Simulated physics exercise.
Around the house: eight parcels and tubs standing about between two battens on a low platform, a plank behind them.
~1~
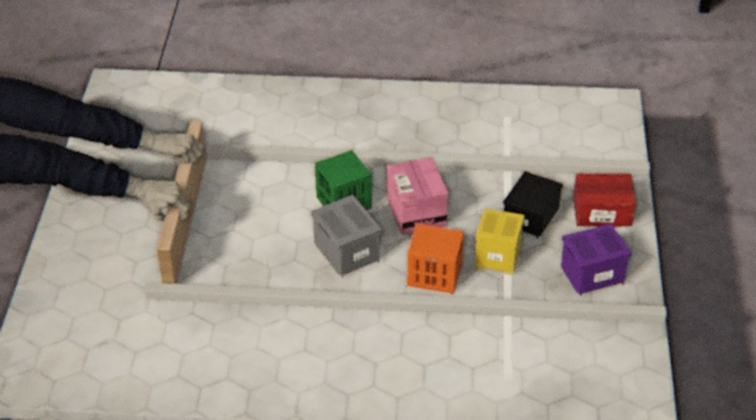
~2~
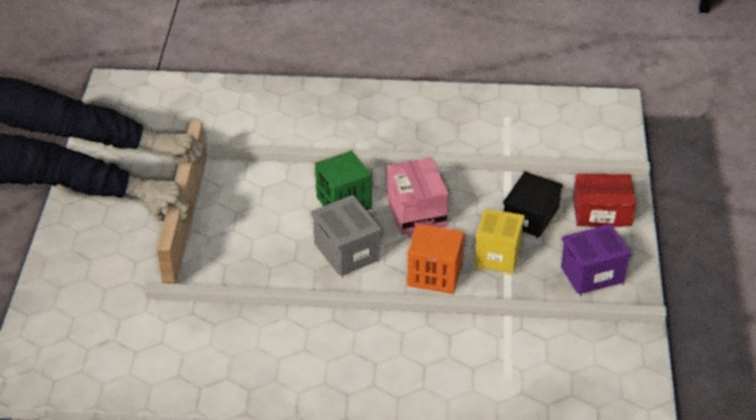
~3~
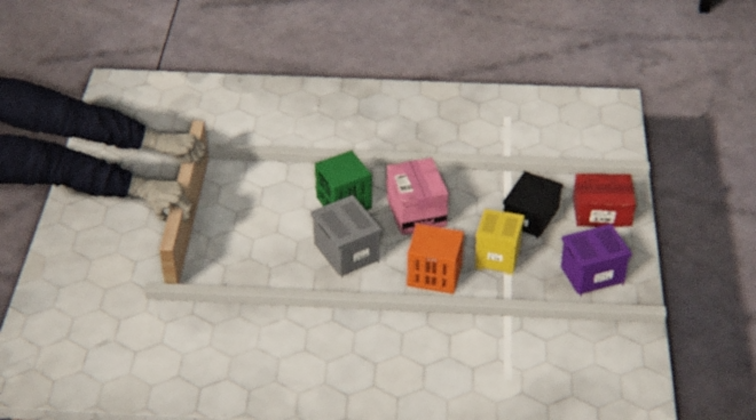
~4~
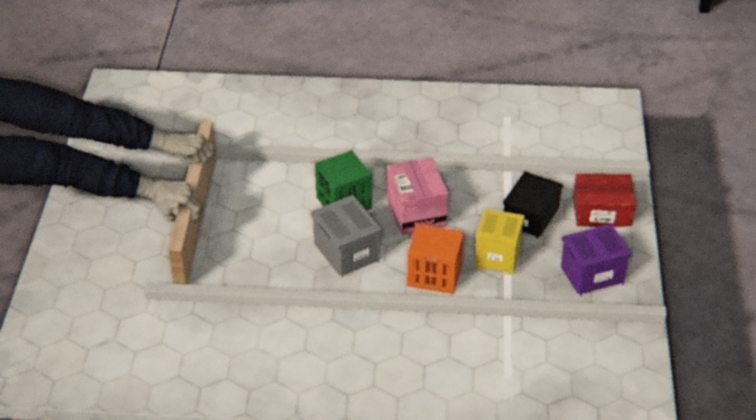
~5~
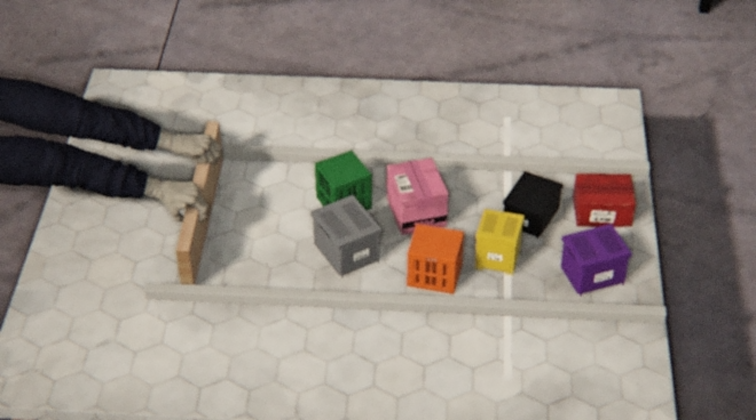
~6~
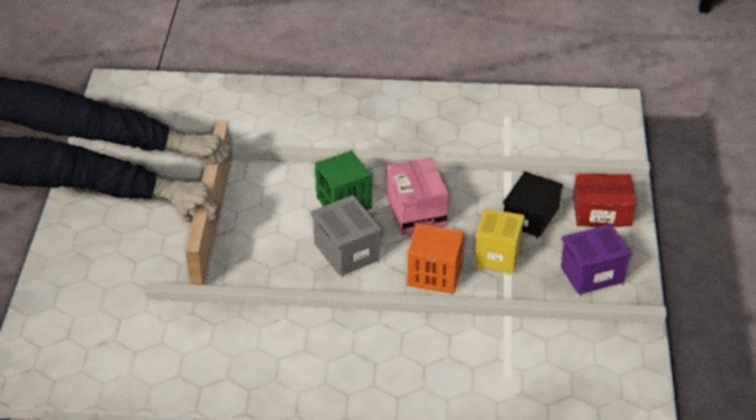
Two dark-sleeved arms with pale hands slide an upright wooden plank slowly and slightly rightward across a low platform of pale hexagonal tiles, seen from above by a still camera. Between two battens, well clear of the plank, stand green, grey, pink, orange, yellow, black, red and purple containers, left to right. The plank moves a short way while all eight containers stay put.
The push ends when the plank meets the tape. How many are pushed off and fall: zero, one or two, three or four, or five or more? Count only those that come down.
Here the number that fall off is one or two.
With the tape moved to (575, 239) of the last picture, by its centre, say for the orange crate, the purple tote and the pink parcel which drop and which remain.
The orange crate survives, the purple tote goes over, the pink parcel is kept.
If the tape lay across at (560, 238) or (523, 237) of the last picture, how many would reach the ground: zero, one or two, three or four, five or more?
One after another: Either three or four; one to two.
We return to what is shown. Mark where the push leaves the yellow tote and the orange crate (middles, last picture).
The yellow tote stops around (584, 240); the orange crate around (584, 273).
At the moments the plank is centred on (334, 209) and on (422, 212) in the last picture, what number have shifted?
At the one place 2, at the other 6.
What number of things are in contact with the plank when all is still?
In contact: 2.
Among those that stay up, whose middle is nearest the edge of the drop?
The purple tote ends nearest.
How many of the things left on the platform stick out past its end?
Overhanging: 1.
Soon after, none off yet; red parcel at rest near (604, 200); purple tote at rest near (594, 260); black tote at rest near (532, 205).
At rest, the number that fall off is one or two; fallen, red parcel.
